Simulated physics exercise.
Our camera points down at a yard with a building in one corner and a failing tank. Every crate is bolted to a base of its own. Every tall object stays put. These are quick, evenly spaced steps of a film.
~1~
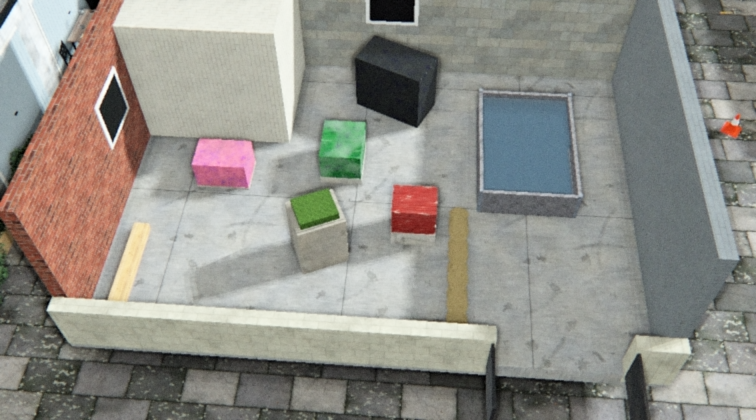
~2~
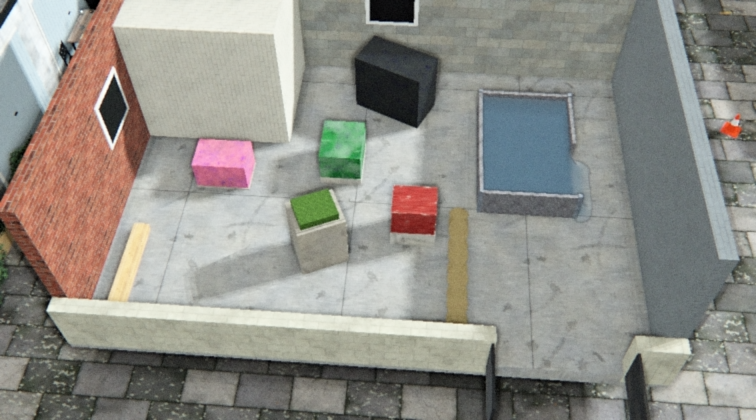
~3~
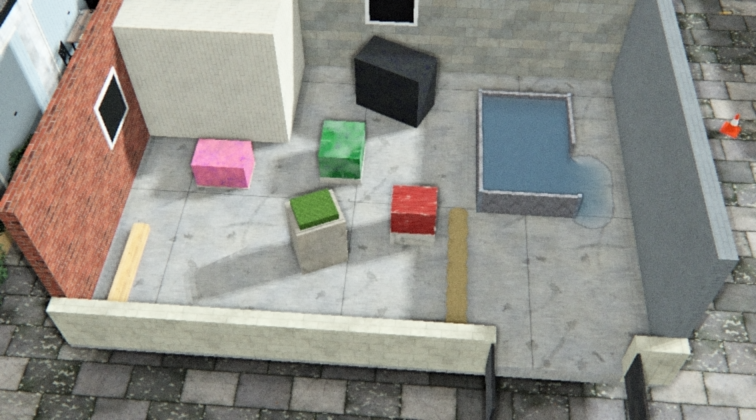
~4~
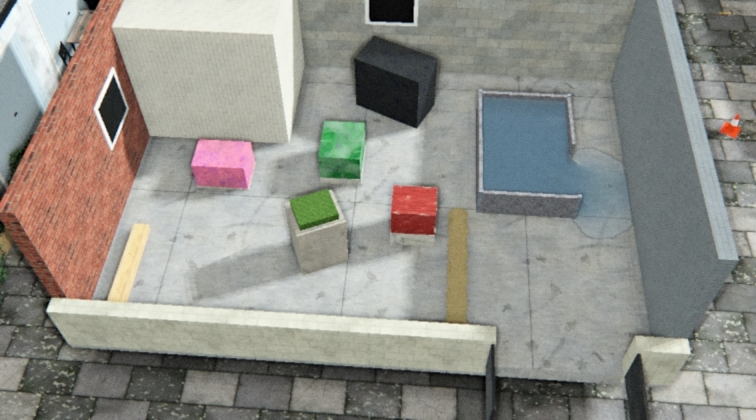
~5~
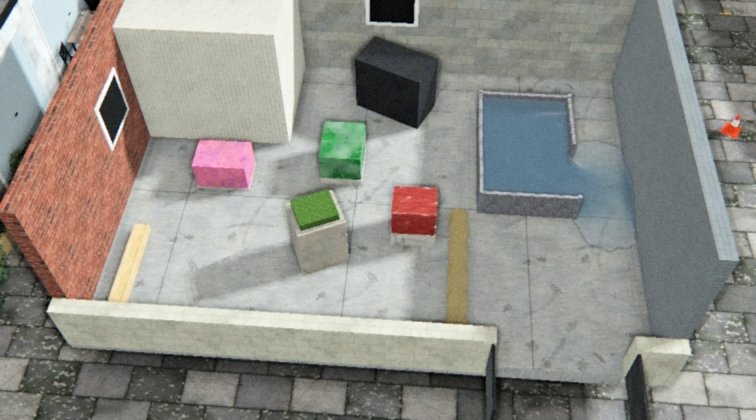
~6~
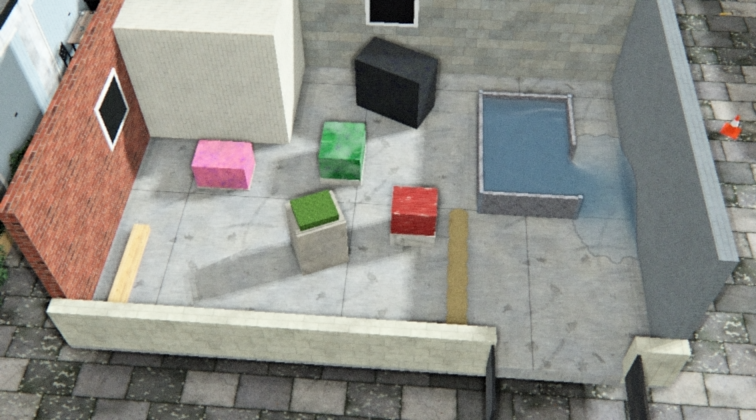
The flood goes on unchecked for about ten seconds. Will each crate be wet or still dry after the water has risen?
Afterwards the red crate is still dry, the green crate is still dry, the pink crate is still dry.
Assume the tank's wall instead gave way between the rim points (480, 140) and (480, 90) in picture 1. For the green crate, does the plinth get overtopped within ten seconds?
As it turns out, the green one is swamped.
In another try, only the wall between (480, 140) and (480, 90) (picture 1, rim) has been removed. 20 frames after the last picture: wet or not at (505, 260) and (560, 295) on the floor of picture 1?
Waterless, waterless.
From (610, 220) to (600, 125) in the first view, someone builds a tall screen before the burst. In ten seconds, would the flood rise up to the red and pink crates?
Red crate is left untouched; pink crate is left untouched.
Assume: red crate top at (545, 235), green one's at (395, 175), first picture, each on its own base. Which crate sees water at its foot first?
The red-painted one is first.
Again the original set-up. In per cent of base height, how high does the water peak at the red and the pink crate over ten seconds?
Roughly 10 percent, then 10 percent.
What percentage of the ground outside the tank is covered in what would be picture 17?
My estimate is roughly 20 percent.
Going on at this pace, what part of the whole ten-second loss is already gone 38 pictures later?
I'd put it near 65 in a hundred.
A moment on, water covers 10 % of the floor; the red crate not reached, the green crate not reached, the pink crate not reached.
Next, water covers 20 % of the floor; the red crate not reached, the green crate not reached, the pink crate not reached.
Then, water covers 25 % of the floor; the red crate not reached, the green crate not reached, the pink crate not reached.
Later, water covers 35 % of the floor; the red crate not reached, the green crate not reached, the pink crate not reached.
In the end, water covers 50 % of the floor; the red crate stayed above the water, the green crate stayed above the water, the pink crate stayed above the water.
